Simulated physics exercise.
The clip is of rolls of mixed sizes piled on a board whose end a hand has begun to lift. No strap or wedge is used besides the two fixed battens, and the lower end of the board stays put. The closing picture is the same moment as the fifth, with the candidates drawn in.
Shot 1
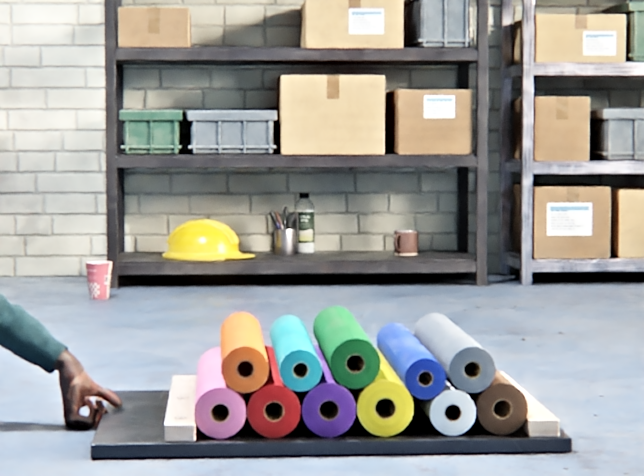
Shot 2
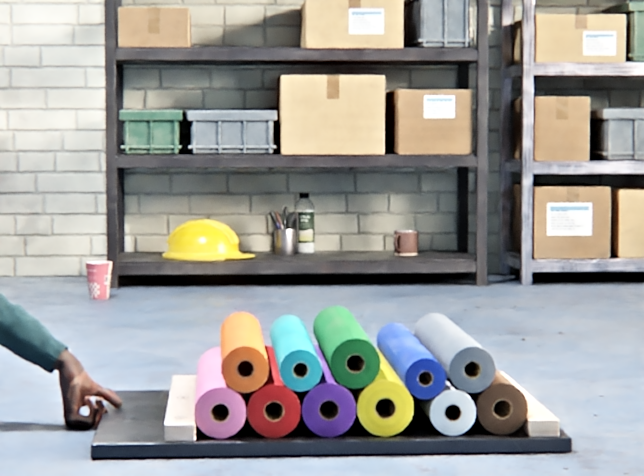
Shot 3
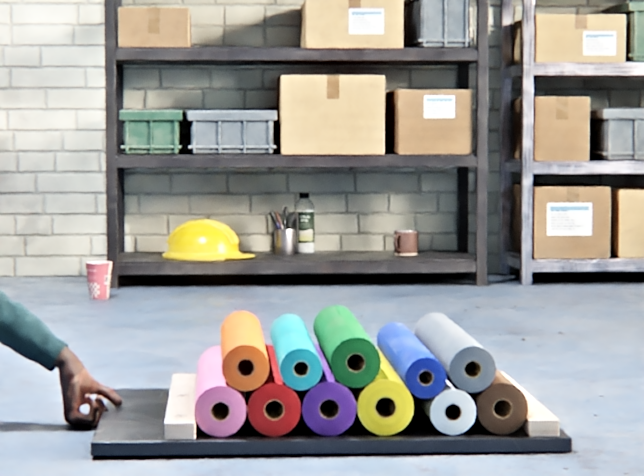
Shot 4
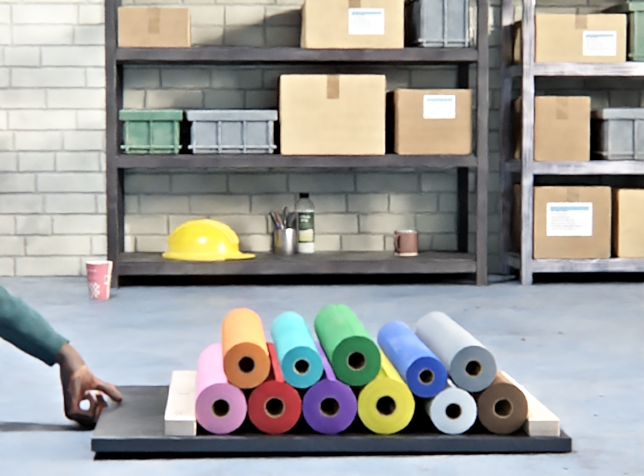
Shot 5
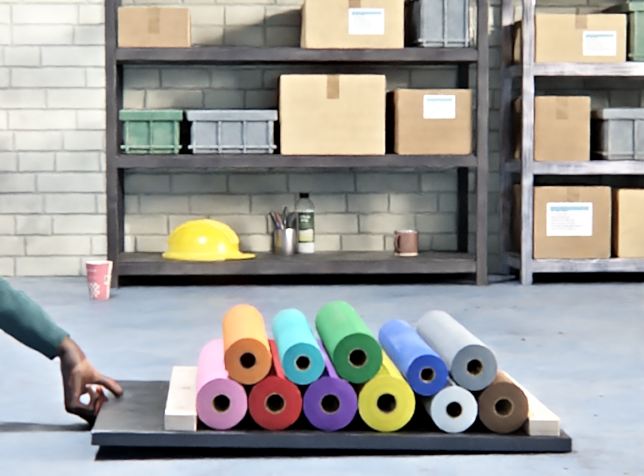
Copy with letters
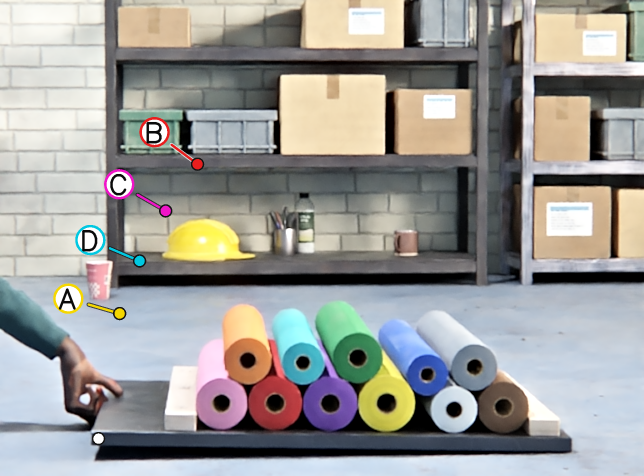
A hand slightly raising the left end of a dark board stacked with colourful rolls between pale wooden blocks in a storeroom.
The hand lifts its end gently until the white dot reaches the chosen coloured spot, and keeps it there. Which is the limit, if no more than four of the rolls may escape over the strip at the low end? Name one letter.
C is the limit.
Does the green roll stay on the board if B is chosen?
No, with B.
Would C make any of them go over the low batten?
Yes.
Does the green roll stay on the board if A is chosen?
Yes.
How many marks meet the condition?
Three of them.
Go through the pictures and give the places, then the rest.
The first picture shows red roll (274, 411); purple roll (329, 410); yellow roll (385, 408).
The second picture shows yellow roll (385, 408); white roll (453, 412).
The third picture shows board (323, 409); pink roll (220, 411); red roll (274, 410); turquoise roll (301, 369).
The fourth picture shows board (323, 408); pink roll (221, 408); red roll (275, 407).
The fifth picture shows board (323, 405); pink roll (221, 403); red roll (275, 403).
On the marked copy, A at (119, 313); B at (198, 164); C at (165, 211); D at (140, 261); the white dot at (98, 439).
Taking C. A third of the way, board at 17°.
Two thirds of the way, board at 30°.
When it is over, board at 30°, two over the low batten (grey, blue).
As for the rest, A none over the low batten; B six over the low batten; D two over the low batten (grey, blue).
